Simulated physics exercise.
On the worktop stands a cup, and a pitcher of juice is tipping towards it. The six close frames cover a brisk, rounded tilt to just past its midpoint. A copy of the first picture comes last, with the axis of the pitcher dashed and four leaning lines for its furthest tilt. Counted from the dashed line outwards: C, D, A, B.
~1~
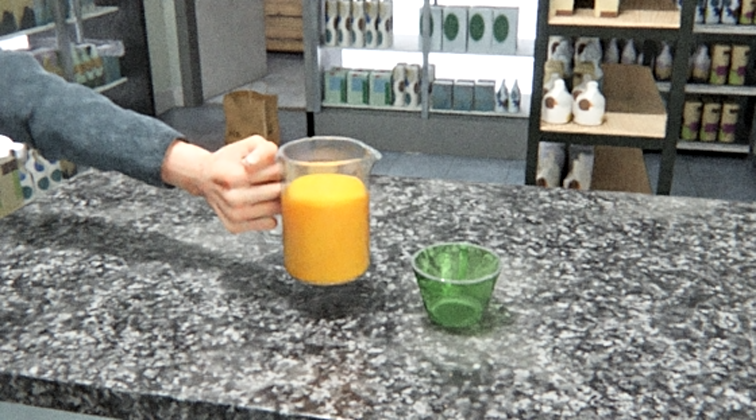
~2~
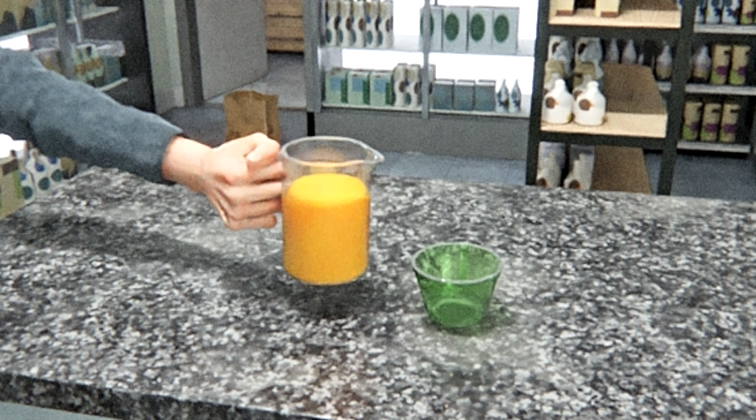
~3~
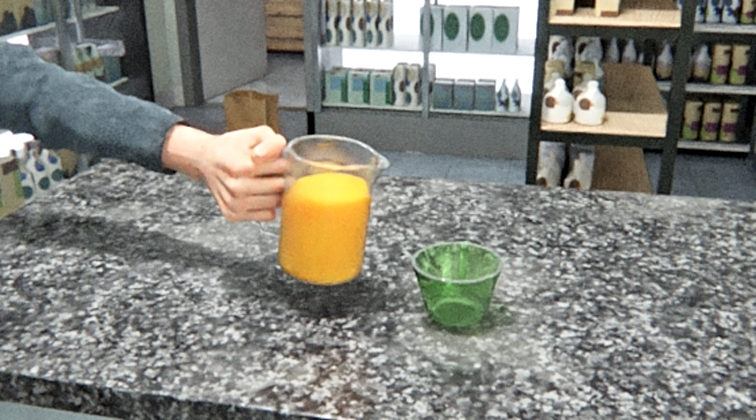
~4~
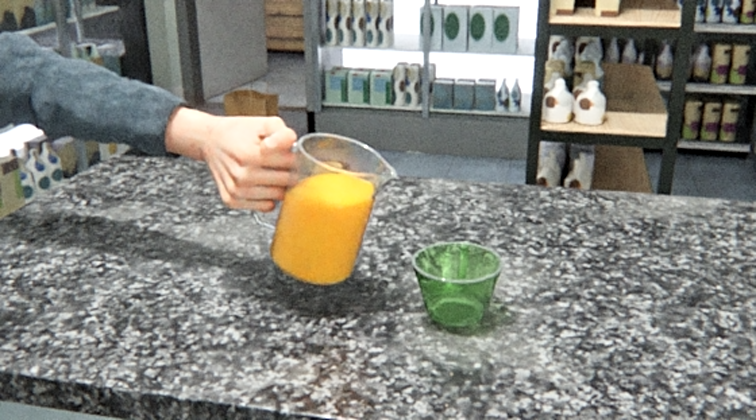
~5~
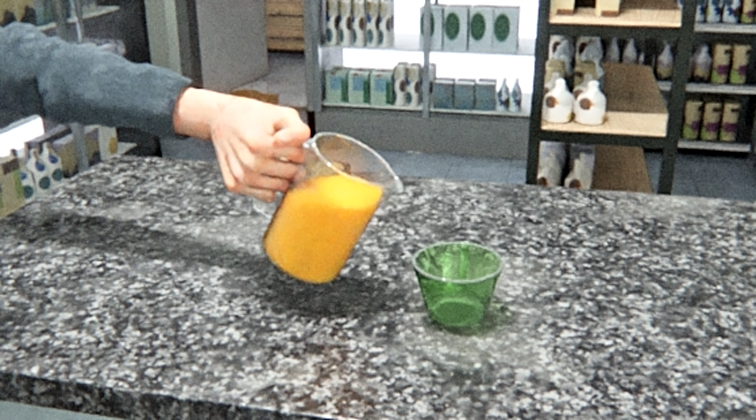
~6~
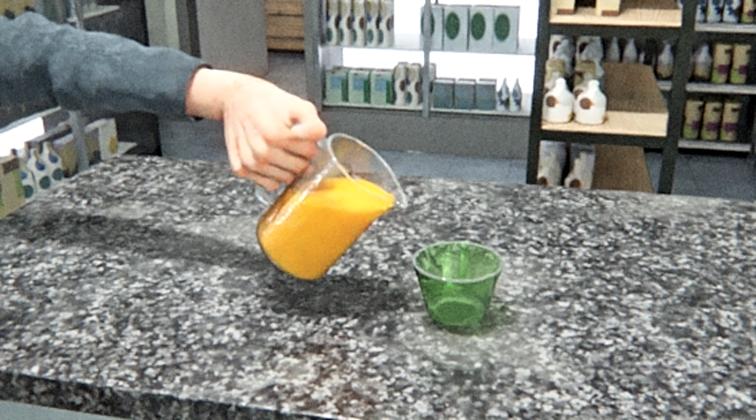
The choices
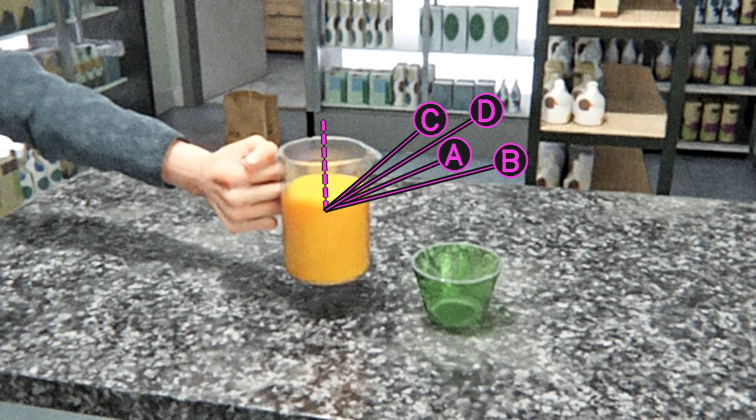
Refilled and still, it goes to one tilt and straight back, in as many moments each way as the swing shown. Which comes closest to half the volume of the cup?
Line A.
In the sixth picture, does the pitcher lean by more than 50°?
No, it does not.
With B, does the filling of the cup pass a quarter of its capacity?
Yes.
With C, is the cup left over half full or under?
Under half.
On the marked copy, A at (438, 162); B at (494, 166); C at (418, 131); D at (472, 119).
With A, the cup ends with about 50 % of what it can hold.
With B, the cup ends with about 71 % of what it can hold; 5 % of the juice is spilt.
With C, the cup ends with about 11 % of what it can hold.
With D, the cup ends with about 26 % of what it can hold.
